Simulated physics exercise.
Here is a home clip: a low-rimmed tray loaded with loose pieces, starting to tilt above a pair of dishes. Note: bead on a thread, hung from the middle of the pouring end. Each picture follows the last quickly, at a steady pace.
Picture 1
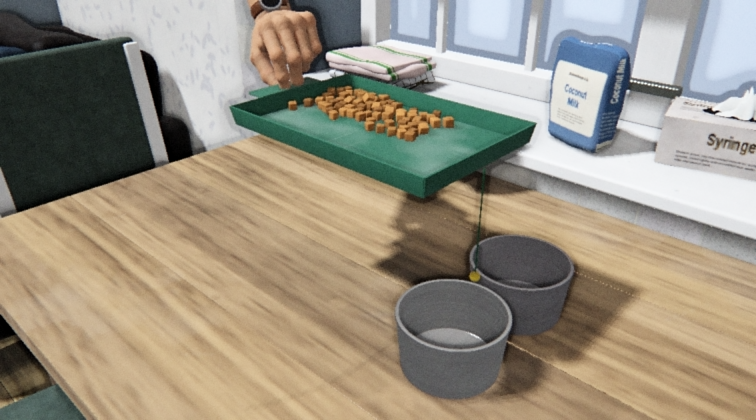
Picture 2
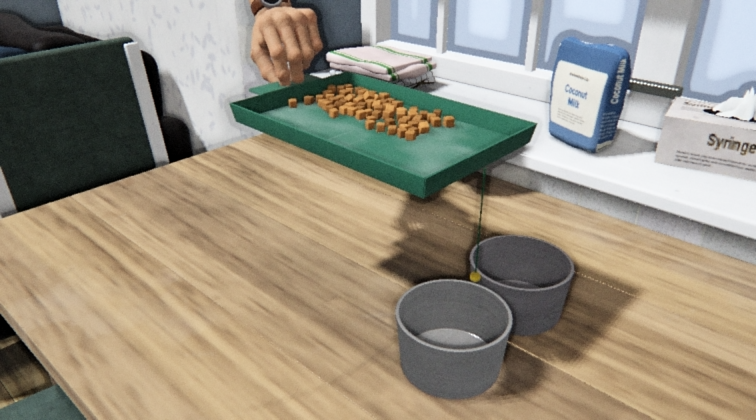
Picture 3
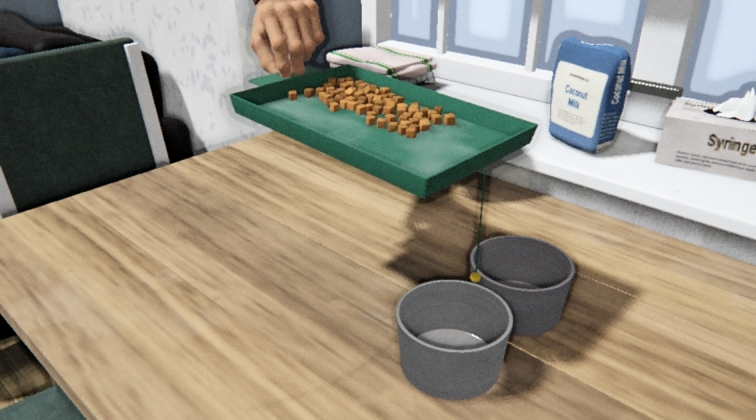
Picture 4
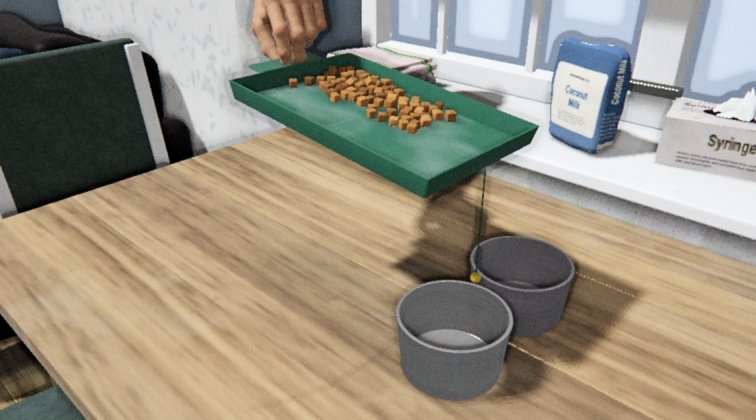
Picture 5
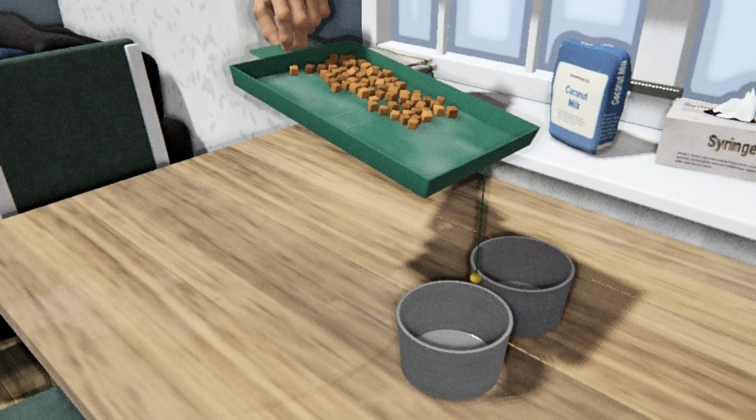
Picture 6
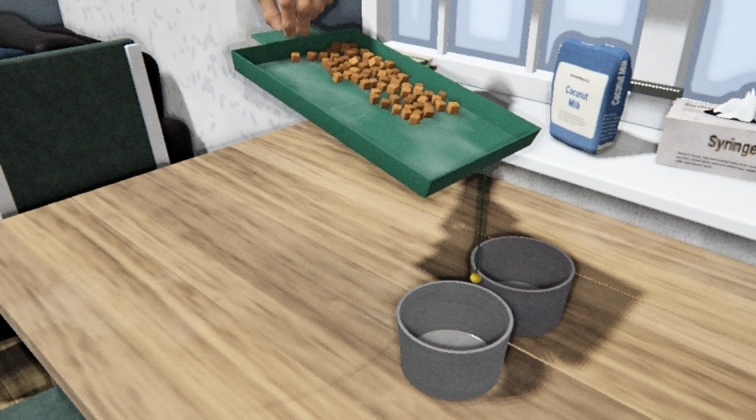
A green tray of brown cubes tilts gradually as a hand raises its far end above a wooden table, while the cubes stay bunched on it and two gray dishes and a small yellow bead remain still below.
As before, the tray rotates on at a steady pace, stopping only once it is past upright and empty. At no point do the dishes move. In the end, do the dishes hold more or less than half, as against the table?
Most likely the dishes will collect not even half of it.
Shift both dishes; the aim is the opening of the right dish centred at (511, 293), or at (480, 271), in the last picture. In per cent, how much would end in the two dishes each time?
You'd get 50 in a hundred the first time and 0 in a hundred the second.
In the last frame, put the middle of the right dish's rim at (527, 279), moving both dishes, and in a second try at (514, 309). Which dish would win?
Placement one: The right-positioned dish. Placement two: The right-positioned dish.
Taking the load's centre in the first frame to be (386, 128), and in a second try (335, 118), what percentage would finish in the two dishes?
Some 30 and then some 30 per cent.
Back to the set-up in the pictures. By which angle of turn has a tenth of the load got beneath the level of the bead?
Angle: Close to 75°.
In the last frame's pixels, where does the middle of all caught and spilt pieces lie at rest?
At about (575, 348), give or take.
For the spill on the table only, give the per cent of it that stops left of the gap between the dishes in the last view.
About 0 percent.
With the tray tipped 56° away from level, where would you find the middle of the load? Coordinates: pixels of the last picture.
Load centre: Approx. (499, 127).
Soon after the last picture, tray tipped steeply; nearly all on the tray; a stray few in the air.
A little later, tray tipped right over; most on the tray; a stray few in the right dish; a small part outside both; a stray few in the air.
Later still, tray tipped past a quarter turn; a small part in the left dish; about a quarter in the right dish; about two thirds outside both.
At rest, tray tipped past a quarter turn; a small part in the left dish; about a quarter in the right dish; about two thirds outside both.
